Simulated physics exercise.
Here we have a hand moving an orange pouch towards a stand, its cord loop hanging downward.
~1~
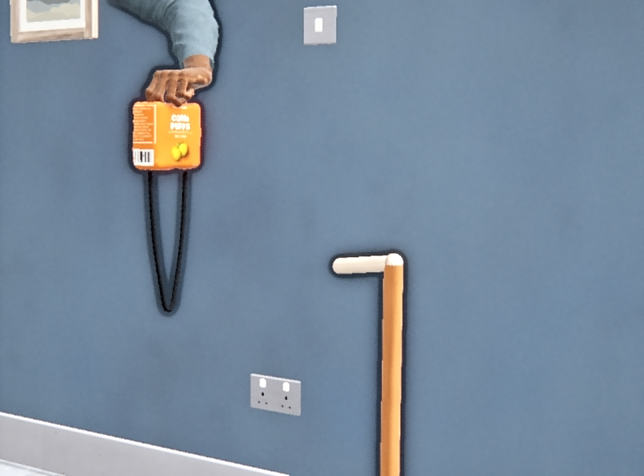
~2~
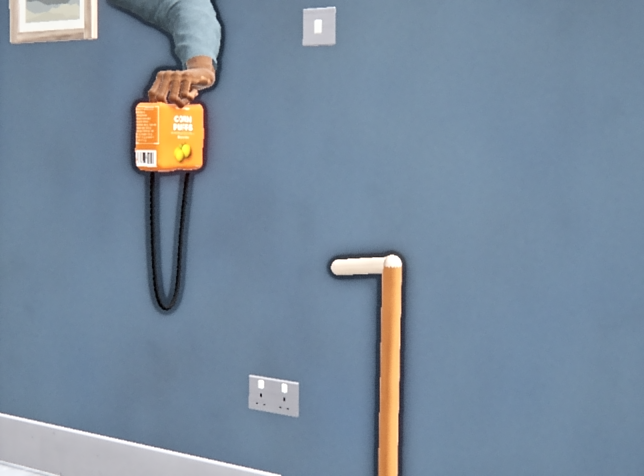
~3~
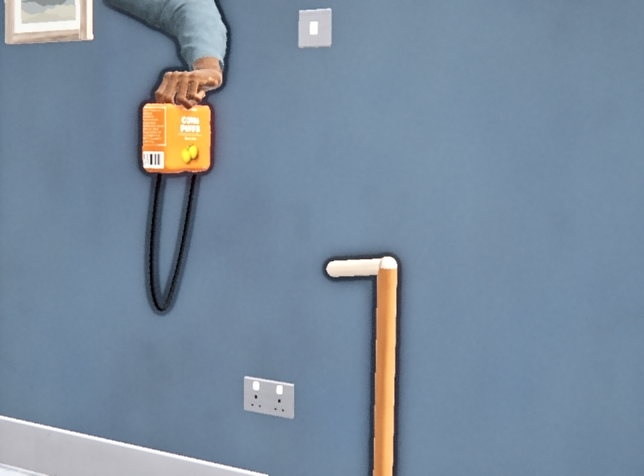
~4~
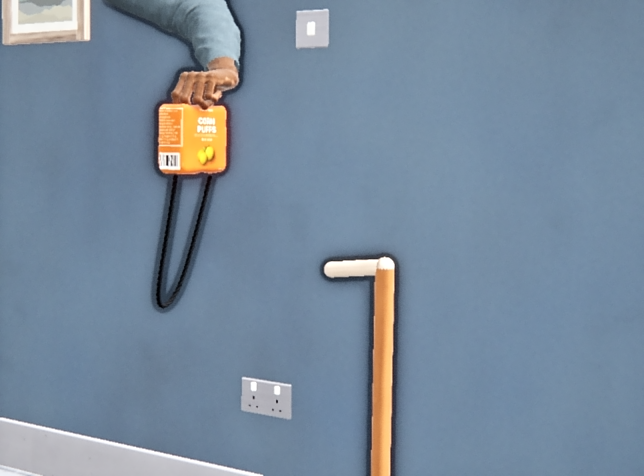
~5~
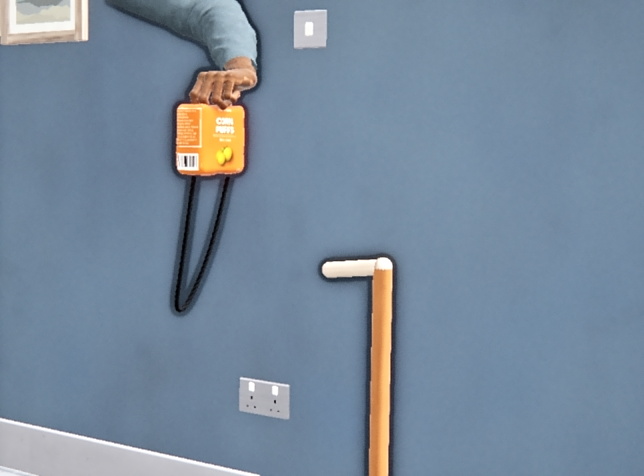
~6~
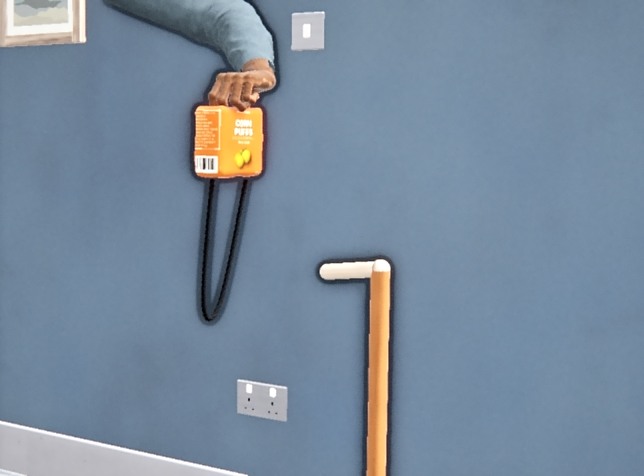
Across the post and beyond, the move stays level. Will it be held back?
Gets held.
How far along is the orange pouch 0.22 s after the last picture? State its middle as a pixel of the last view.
(269, 142).
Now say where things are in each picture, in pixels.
Orange pouch (168, 136); hook tip (341, 266), in the first picture.
Orange pouch (170, 137); bottom of the loop (169, 308), in the second picture.
Orange pouch (178, 138), in the third picture.
Orange pouch (193, 139); bottom of the loop (165, 306), in the fourth picture.
Orange pouch (211, 140), in the fifth picture.
Orange pouch (230, 142); bottom of the loop (212, 319); hook tip (328, 272); hook points towards it, loop hangs below the hook, in the sixth picture.
Then, 0.22 s on from there, pouch nearing the post near (269, 142).
Then, 0.70 s on from there, pouch over the post near (361, 144).
Then, 1.14 s on from there, pouch past the post near (456, 145).
In the end, pouch past the post near (497, 145); loop tight round the post, hand stopped. The orange pouch gets caught.
